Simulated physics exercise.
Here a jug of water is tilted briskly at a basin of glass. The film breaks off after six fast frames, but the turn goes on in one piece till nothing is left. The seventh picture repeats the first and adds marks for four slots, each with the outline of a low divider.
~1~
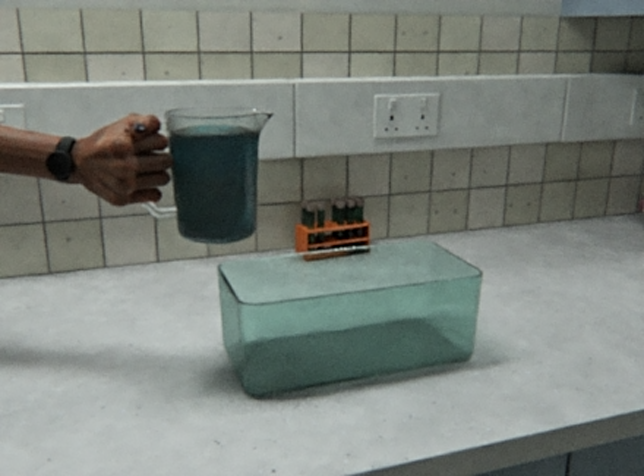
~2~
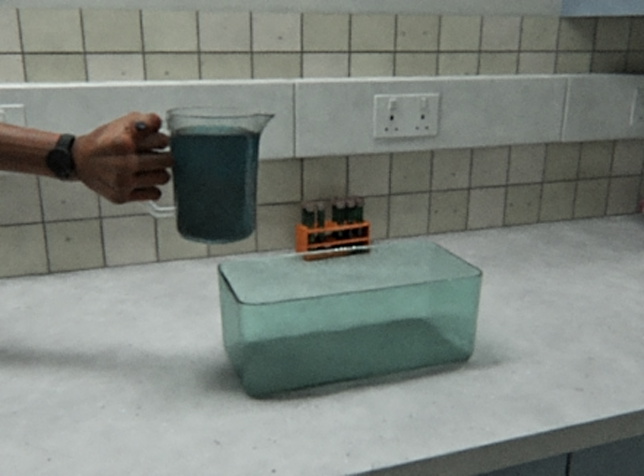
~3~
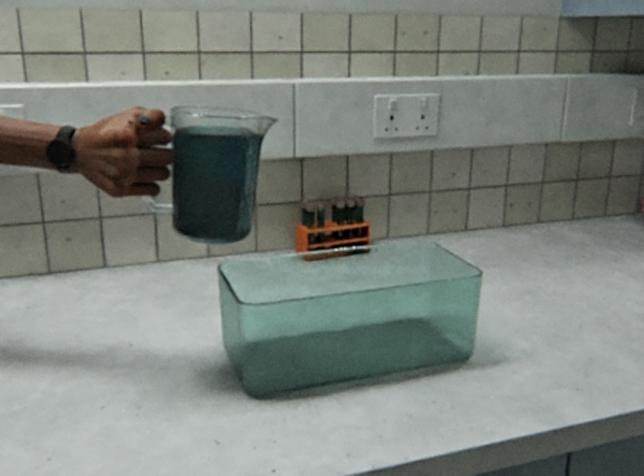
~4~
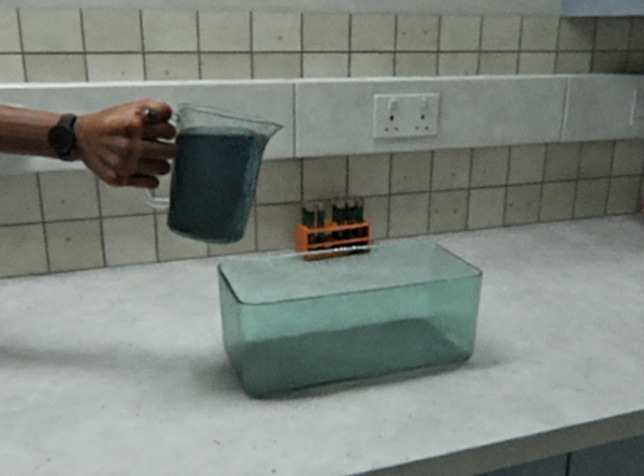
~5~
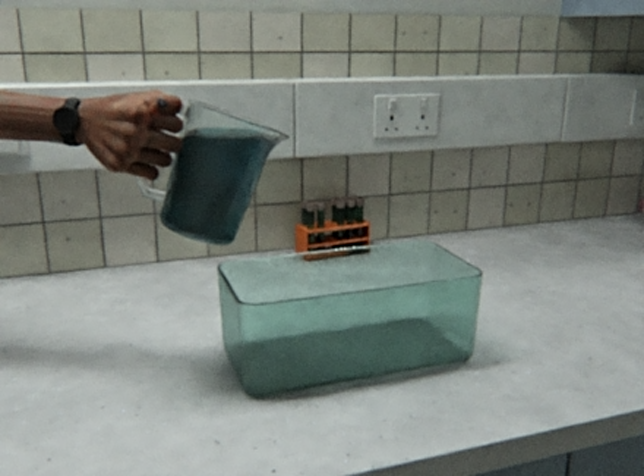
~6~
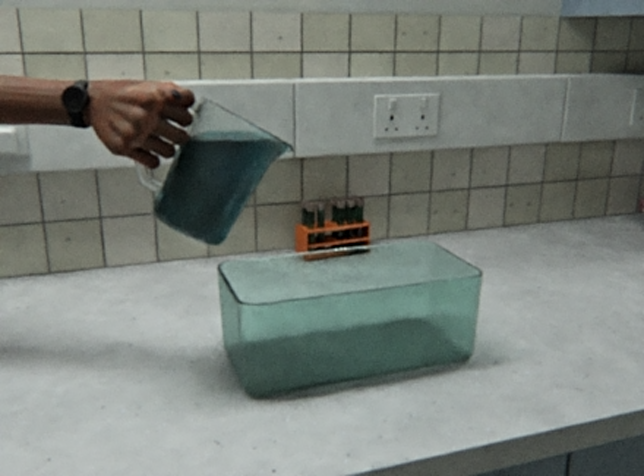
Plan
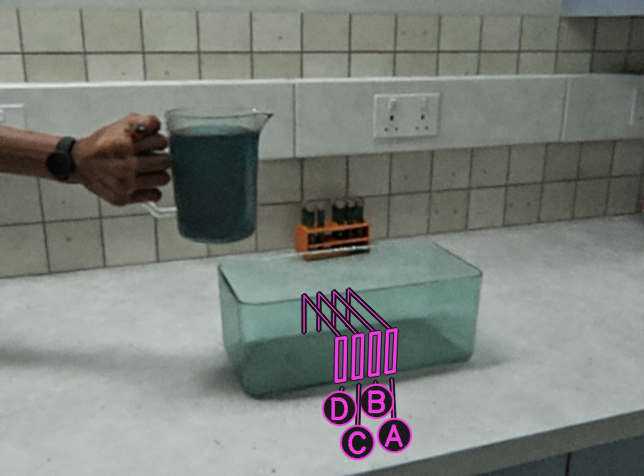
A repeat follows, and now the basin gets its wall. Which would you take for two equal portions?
Take C.
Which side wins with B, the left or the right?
More ends on the left.
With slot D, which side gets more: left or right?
The right one.
On the marked copy, A at (391, 378); B at (375, 381); C at (358, 384); D at (342, 387).
Choosing A, about 96 % ends left of the wall and 2 % right of it.
Choosing B, about 90 % ends left of the wall and 7 % right of it; 3 % is lost outside.
Choosing C, about 50 % ends left of the wall and 49 % right of it.
Choosing D, about 13 % ends left of the wall and 87 % right of it.
